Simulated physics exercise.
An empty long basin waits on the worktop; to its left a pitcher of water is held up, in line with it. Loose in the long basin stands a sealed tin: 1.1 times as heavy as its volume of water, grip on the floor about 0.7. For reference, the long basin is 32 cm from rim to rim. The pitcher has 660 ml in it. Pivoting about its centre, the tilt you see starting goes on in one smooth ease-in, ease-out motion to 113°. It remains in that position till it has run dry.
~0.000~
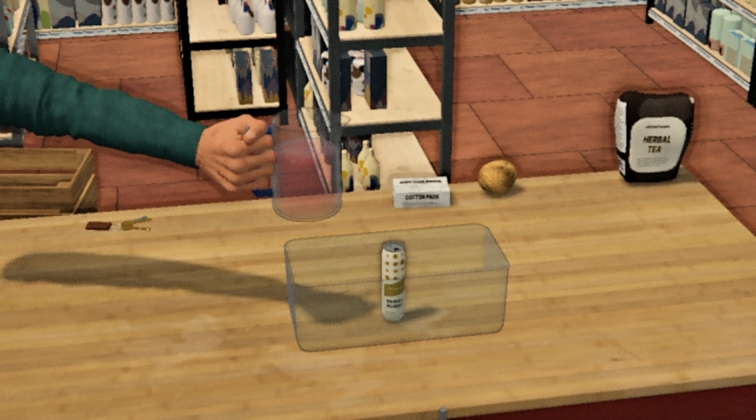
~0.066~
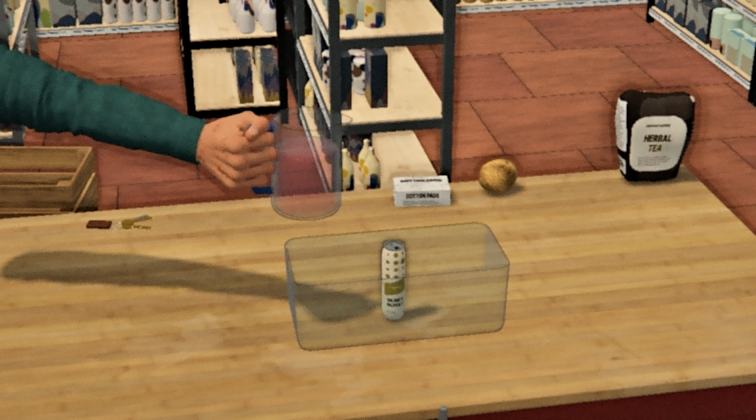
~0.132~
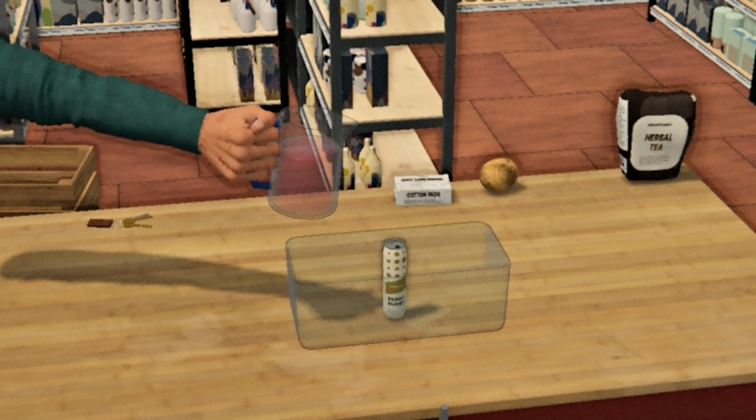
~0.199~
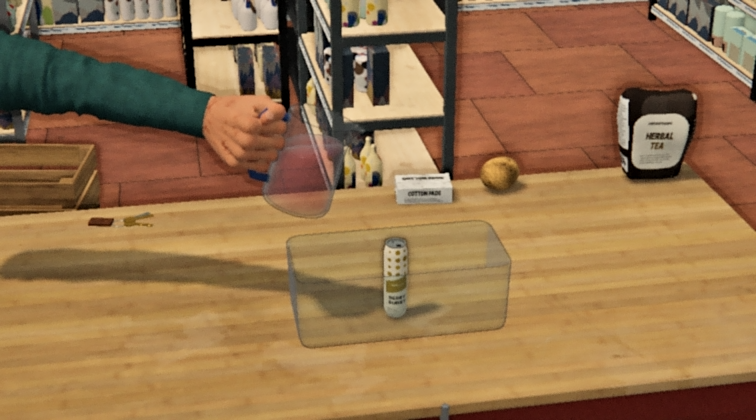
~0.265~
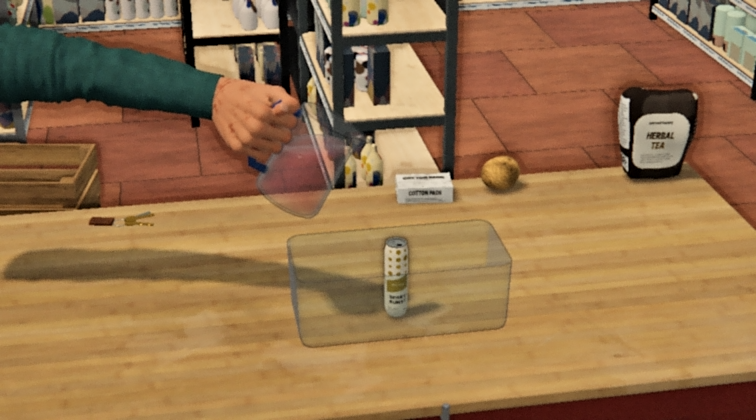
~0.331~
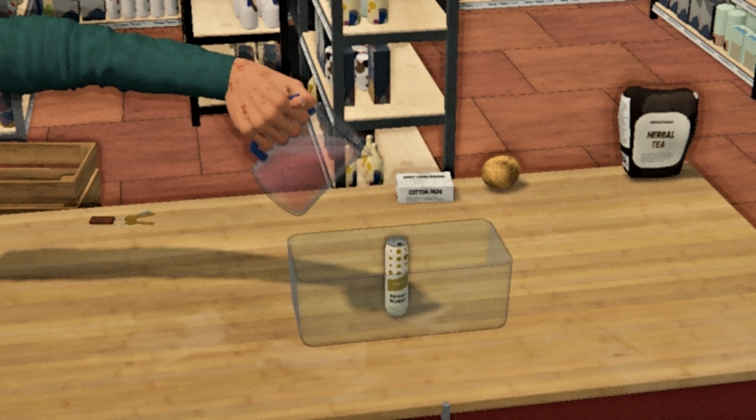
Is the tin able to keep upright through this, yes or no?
No, it topples.
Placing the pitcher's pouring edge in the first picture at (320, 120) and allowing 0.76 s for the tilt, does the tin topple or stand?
After that, the tin stays vertical.
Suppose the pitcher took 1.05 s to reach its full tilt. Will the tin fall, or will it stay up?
Tips over.
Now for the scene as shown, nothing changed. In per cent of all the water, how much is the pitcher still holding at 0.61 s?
Roughly 66 %.
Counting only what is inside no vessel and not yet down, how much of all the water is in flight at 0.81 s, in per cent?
20 per cent, roughly.
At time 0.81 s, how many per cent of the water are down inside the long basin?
Near 62 in a hundred.
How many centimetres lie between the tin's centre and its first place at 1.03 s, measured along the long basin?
Close to 4 cm.
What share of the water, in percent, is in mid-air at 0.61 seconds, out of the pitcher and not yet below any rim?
About 28 per cent.
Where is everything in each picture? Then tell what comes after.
In the first frame, it leans 0°; its right rim is at (351, 118); the water meets the walls at (273, 150) and (336, 145); the long basin's rim runs from (289, 265) to (498, 246); the tin's top is at (393, 250).
In the second frame, it leans 2°; its right rim is at (353, 118); the water meets the walls at (274, 149) and (337, 144).
In the third frame, it leans 8°; its right rim is at (358, 122); the water meets the walls at (276, 149) and (340, 144).
In the fourth frame, it leans 18°; its right rim is at (365, 129); the water meets the walls at (276, 152) and (344, 143).
In the fifth frame, it leans 31°; its right rim is at (371, 140); the water meets the walls at (270, 160) and (349, 144).
In the sixth frame, it leans 45°; its right rim is at (373, 154); the water meets the walls at (259, 163) and (361, 148).
By 0.61 s the tilt is 102° and 66 per cent is still to pour; the tin stands where it began.
By 0.81 s the tilt is 113° and 17 per cent is still to pour; the tin stands where it began.
By 1.03 s the tilt is 113° and 2 per cent is still to pour; the tin leans 34°.
By 1.26 s the tilt is 113° and 0 per cent is still to pour; the tin lies on its side.
At rest the tin lies on its side.
